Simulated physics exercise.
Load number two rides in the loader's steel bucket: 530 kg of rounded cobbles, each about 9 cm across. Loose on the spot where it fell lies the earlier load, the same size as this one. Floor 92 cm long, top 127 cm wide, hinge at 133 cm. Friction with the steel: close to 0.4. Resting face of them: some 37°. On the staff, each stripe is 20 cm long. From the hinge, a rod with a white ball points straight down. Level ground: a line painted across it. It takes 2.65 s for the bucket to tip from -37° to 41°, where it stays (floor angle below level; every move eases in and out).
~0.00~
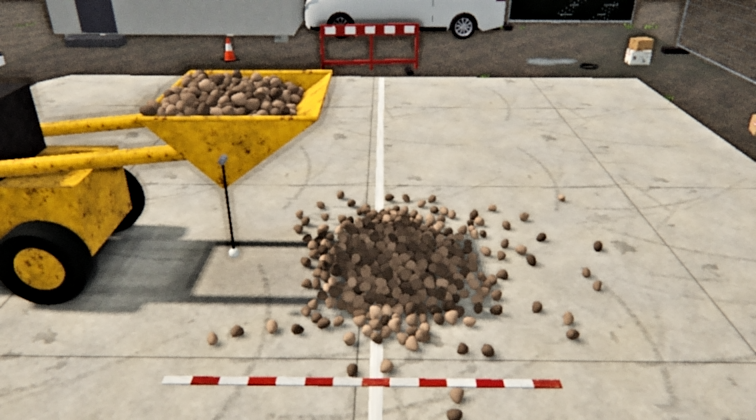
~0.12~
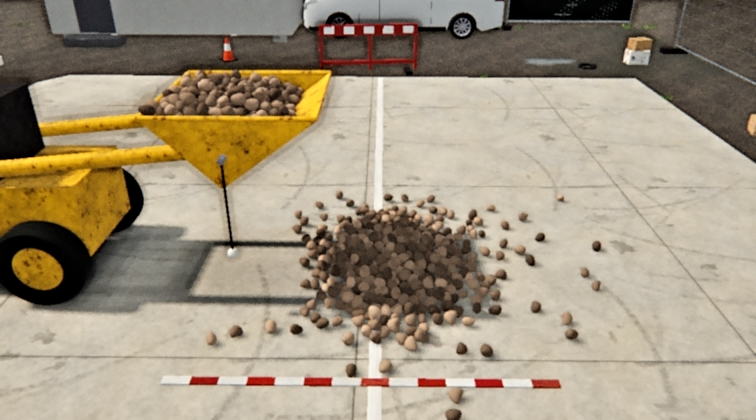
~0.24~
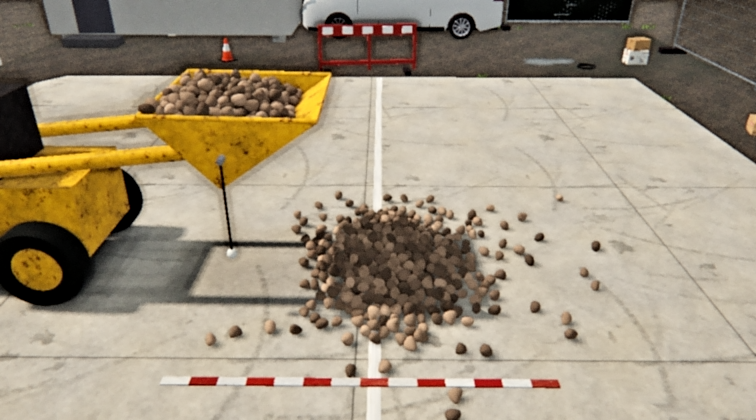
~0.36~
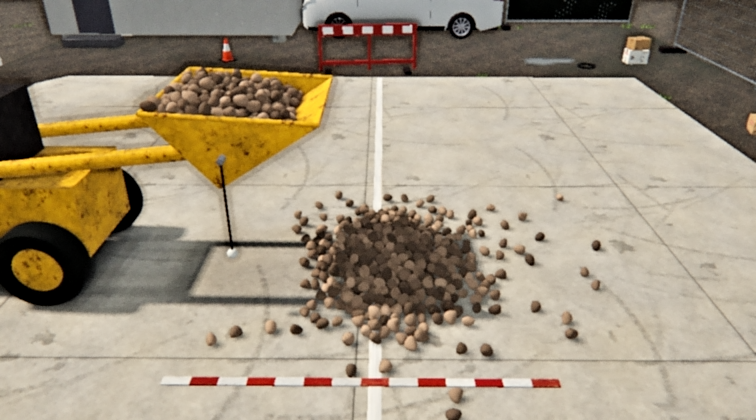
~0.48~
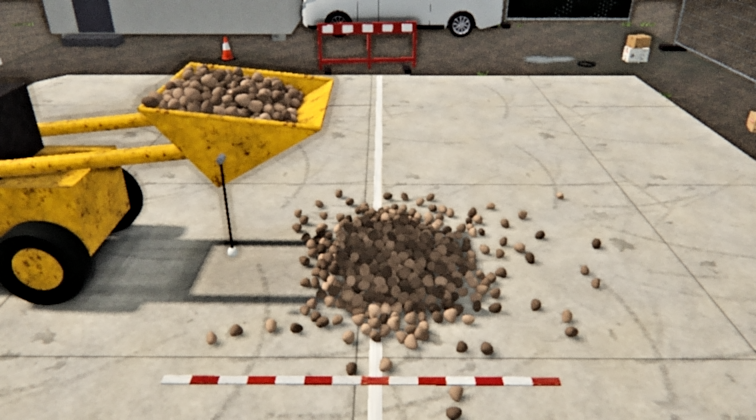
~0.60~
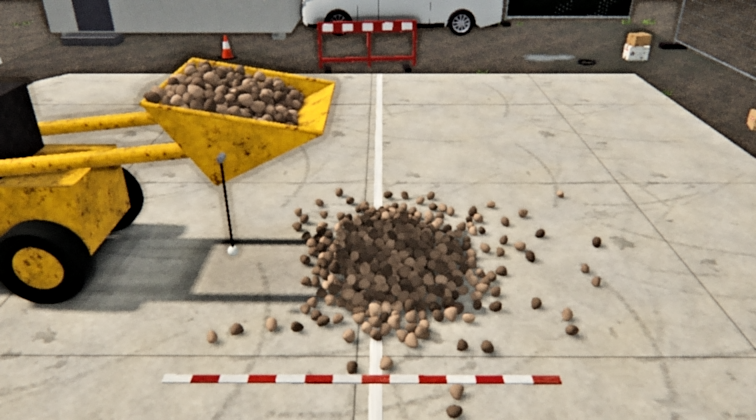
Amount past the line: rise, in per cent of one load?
26 percent.
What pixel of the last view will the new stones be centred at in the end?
The middle ends up near (349, 247).
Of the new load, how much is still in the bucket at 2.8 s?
It keeps some 5 percent of its load.
After 2.0 s the floor is at 29°; in per cent of one load, 82 in the bucket, 54 short of the line, 64 past the line; the foremost stones are at (566, 254).
After 2.8 s the floor is at 41°; in per cent of one load, 5 in the bucket, 112 short of the line, 84 past the line; the foremost stones are at (566, 254).
After 3.1 s the floor is at 41°; in per cent of one load, 0 in the bucket, 111 short of the line, 89 past the line; the foremost stones are at (566, 254).
After 5.9 s the floor is at 41°; in per cent of one load, 0 in the bucket, 110 short of the line, 90 past the line; the foremost stones are at (566, 254). Net gain past the line, 26.
